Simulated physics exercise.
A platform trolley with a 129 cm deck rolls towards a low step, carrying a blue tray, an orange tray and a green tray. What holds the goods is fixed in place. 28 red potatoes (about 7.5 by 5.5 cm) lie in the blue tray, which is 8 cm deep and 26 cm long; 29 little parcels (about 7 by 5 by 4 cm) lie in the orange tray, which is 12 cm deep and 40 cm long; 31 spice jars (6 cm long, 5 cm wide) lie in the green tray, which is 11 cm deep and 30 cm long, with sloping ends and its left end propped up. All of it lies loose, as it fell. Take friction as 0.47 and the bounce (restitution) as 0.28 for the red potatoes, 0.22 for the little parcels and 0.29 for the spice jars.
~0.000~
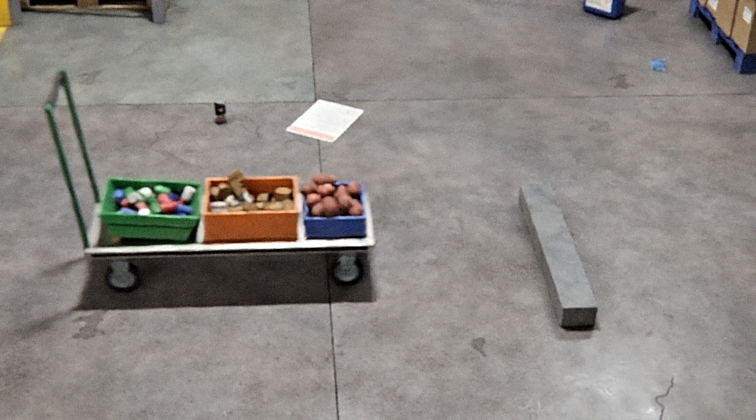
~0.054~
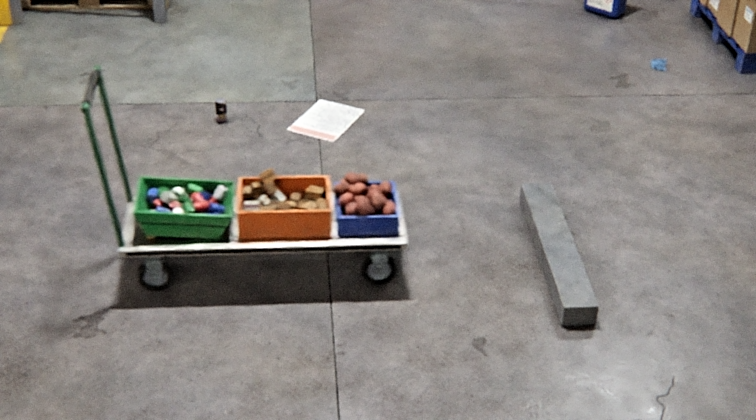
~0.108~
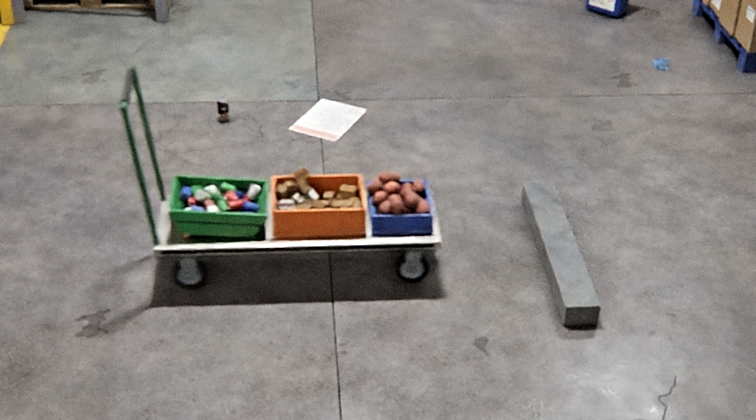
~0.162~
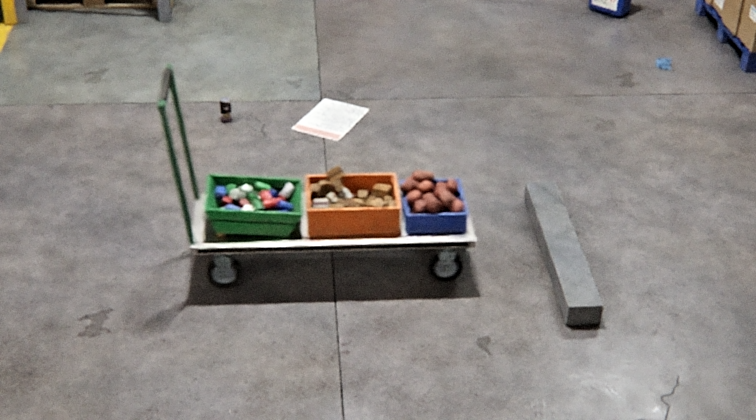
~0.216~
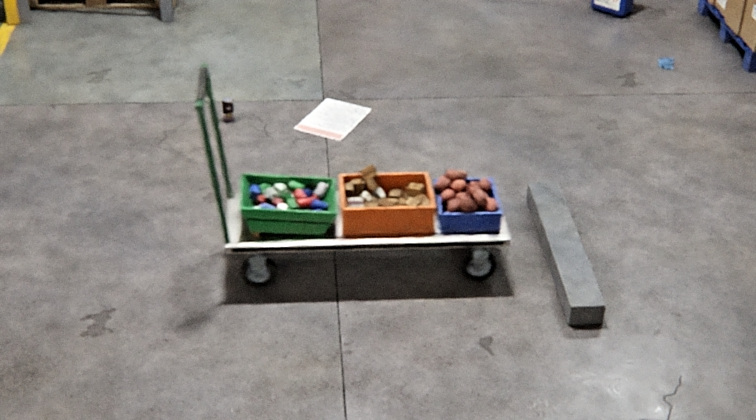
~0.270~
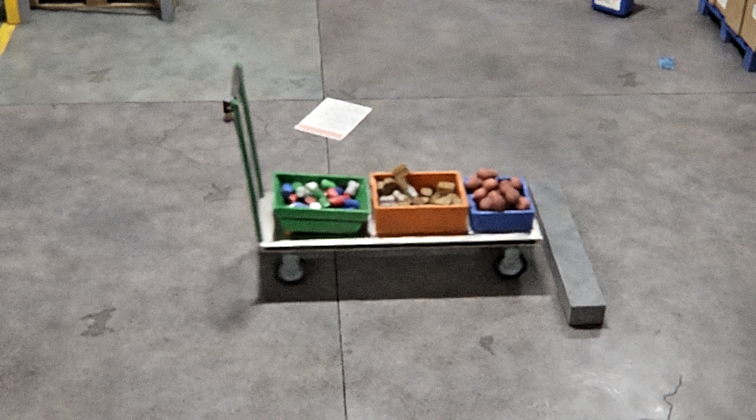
At the start, a platform trolley with a green handle stands out on a concrete floor, carrying green, orange and blue trays of small loose items, left of a long grey bar. It rolls steadily rightward past a sheet of paper, the trays keeping their places, until its front is beside the bar.
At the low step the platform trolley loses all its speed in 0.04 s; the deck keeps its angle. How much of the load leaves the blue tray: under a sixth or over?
Out of the blue tray go more than one in six of the red potatoes.
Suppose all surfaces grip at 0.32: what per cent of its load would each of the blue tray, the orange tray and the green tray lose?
In that case blue tray 20, orange tray 0, green tray 20 per cent.
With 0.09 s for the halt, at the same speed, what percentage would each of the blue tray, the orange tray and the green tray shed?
In that case blue tray 30, orange tray 10, green tray 10 per cent.
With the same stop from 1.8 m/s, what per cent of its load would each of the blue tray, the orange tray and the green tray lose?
Then blue tray 20, orange tray 0, green tray 10 per cent.
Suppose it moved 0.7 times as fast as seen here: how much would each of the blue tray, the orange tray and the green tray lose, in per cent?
In that case blue tray 20, orange tray 0, green tray 0 per cent.
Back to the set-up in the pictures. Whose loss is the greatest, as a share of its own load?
The blue tray.
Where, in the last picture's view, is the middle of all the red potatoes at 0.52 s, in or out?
At about (535, 196).
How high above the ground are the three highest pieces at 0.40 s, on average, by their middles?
About 48 cm.
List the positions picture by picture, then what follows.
In the first frame (each is followed by its nearest rim corner in this view; the camera pans a little), blue tray, (307, 218); orange tray, (206, 214); 86 cm short of the stop; none out.
The second frame shows blue tray, (340, 217); orange tray, (240, 212); 71 cm short of the stop.
The third frame shows blue tray, (375, 216); orange tray, (275, 211); 57 cm short of the stop.
The fourth frame shows blue tray, (409, 215); orange tray, (310, 210); 42 cm short of the stop.
The fifth frame shows blue tray, (444, 214); orange tray, (345, 209); 27 cm short of the stop.
The sixth frame shows blue tray, (476, 213); orange tray, (378, 208); 13 cm short of the stop; none out.
After 0.30 s, contact.
After 0.40 s, blue tray 25 in, 3 out, orange tray 29 in, 0 out and green tray 31 in, 0 out.
After 0.52 s, blue tray 21 in, 7 out, orange tray 28 in, 1 out and green tray 30 in, 1 out.
After 0.75 s, blue tray 20 in, 8 out, orange tray 27 in, 2 out and green tray 27 in, 4 out.
Outcome (at 1.25 s), blue tray 20 in, 8 out, orange tray 27 in, 2 out and green tray 27 in, 4 out. Asked share, 8 of 28, 29 per cent.
